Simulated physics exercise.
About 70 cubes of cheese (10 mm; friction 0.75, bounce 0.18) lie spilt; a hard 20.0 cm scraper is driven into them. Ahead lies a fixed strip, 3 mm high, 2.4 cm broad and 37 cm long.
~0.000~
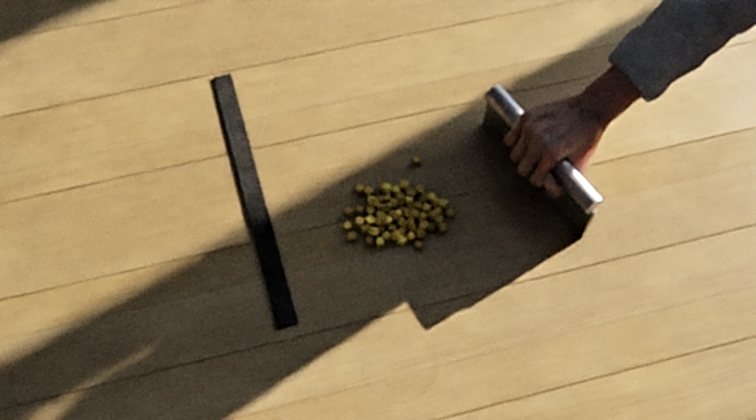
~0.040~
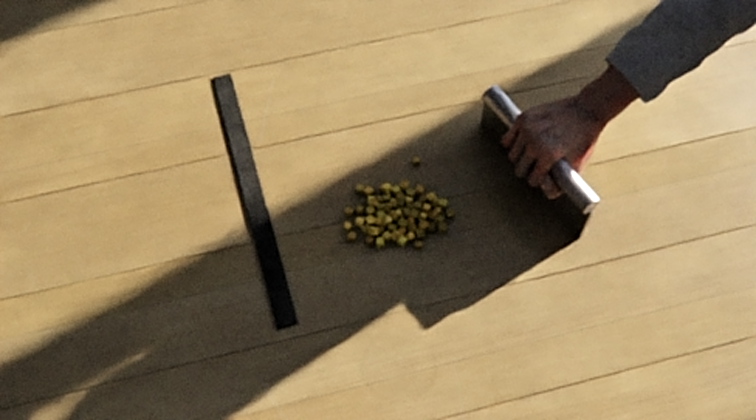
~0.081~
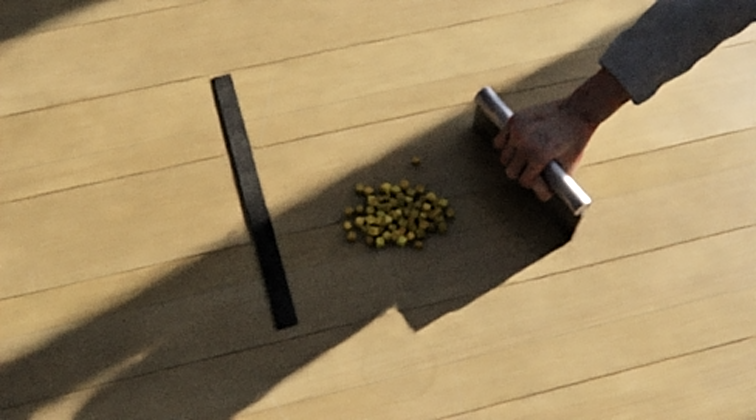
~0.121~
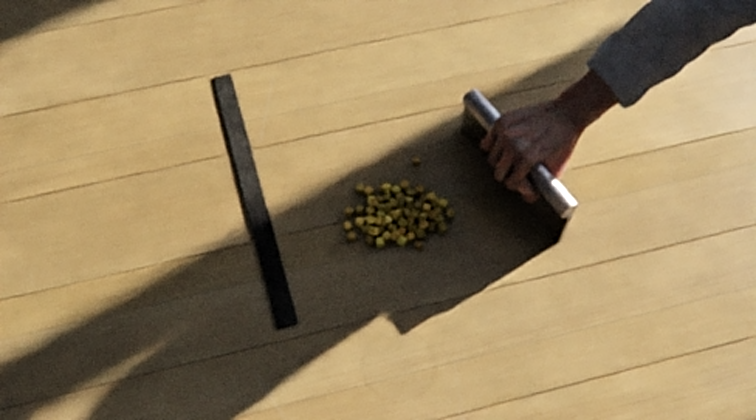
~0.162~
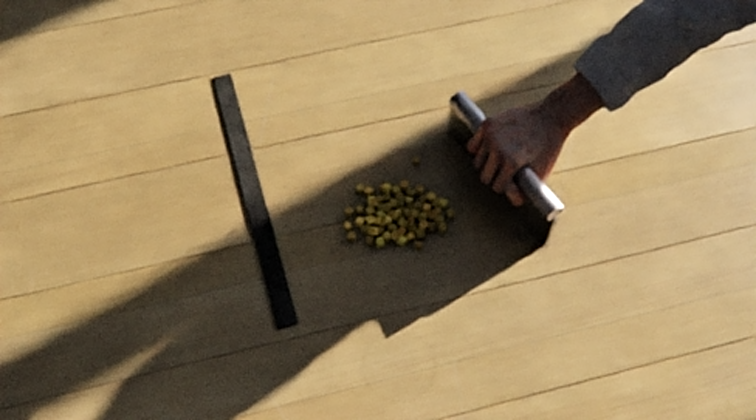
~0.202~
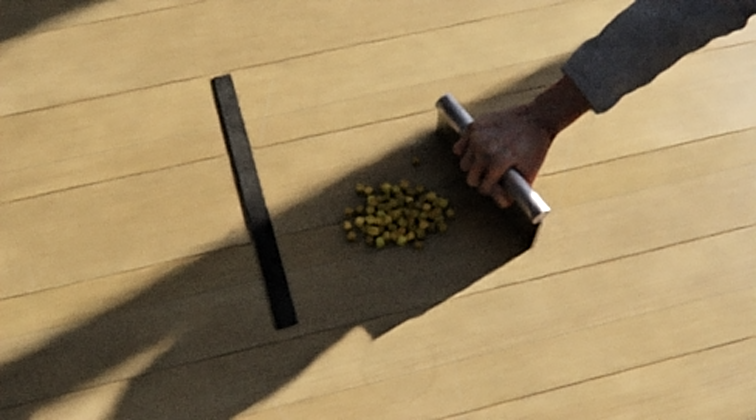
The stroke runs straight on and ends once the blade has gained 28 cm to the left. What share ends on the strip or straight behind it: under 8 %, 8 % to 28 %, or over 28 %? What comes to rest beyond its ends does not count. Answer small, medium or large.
On or straight behind the strip: Small.
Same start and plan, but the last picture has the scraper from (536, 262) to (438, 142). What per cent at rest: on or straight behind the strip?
Over 15.
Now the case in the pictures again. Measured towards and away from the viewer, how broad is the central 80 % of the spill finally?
Some 12 cm.
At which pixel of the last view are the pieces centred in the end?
Around (307, 245).
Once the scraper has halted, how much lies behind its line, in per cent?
Some 5 per cent.
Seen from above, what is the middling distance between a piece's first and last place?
About 12 cm.
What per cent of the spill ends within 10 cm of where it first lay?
About 20 per cent.
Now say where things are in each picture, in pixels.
The first picture shows scraper from (590, 215) to (491, 102); moved 0.0 cm; pieces shifted so far, 0; middle of the spill at (397, 215); strip at (252, 190).
The second picture shows scraper from (588, 216) to (488, 102); moved 0.3 cm; pieces shifted so far, 0; middle of the spill at (397, 215).
The third picture shows scraper from (579, 217) to (480, 104); moved 1.4 cm; pieces shifted so far, 0; middle of the spill at (397, 215).
The fourth picture shows scraper from (566, 220) to (468, 106); moved 2.9 cm; pieces shifted so far, 0; middle of the spill at (397, 215).
The fifth picture shows scraper from (552, 222) to (455, 108); moved 4.6 cm; pieces shifted so far, 0; middle of the spill at (397, 215).
The sixth picture shows scraper from (538, 225) to (442, 110); moved 6.3 cm; pieces shifted so far, 0; middle of the spill at (397, 215); strip at (252, 190). Its speed is about 0.41 m/s, heading 3 degrees away from the viewer.
After 0.47 s, scraper 17 cm from its start, spill 10 cm wide; elsewhere 100 %.
Then, at 0.74 s, scraper 28 cm from its start, spill 15 cm wide; elsewhere 100 %.
Then, at 0.97 s, scraper 28 cm from its start, spill 15 cm wide; elsewhere 100 %.
In the end, at 1.6 s, on or straight behind the strip 0 %, elsewhere 100 %.
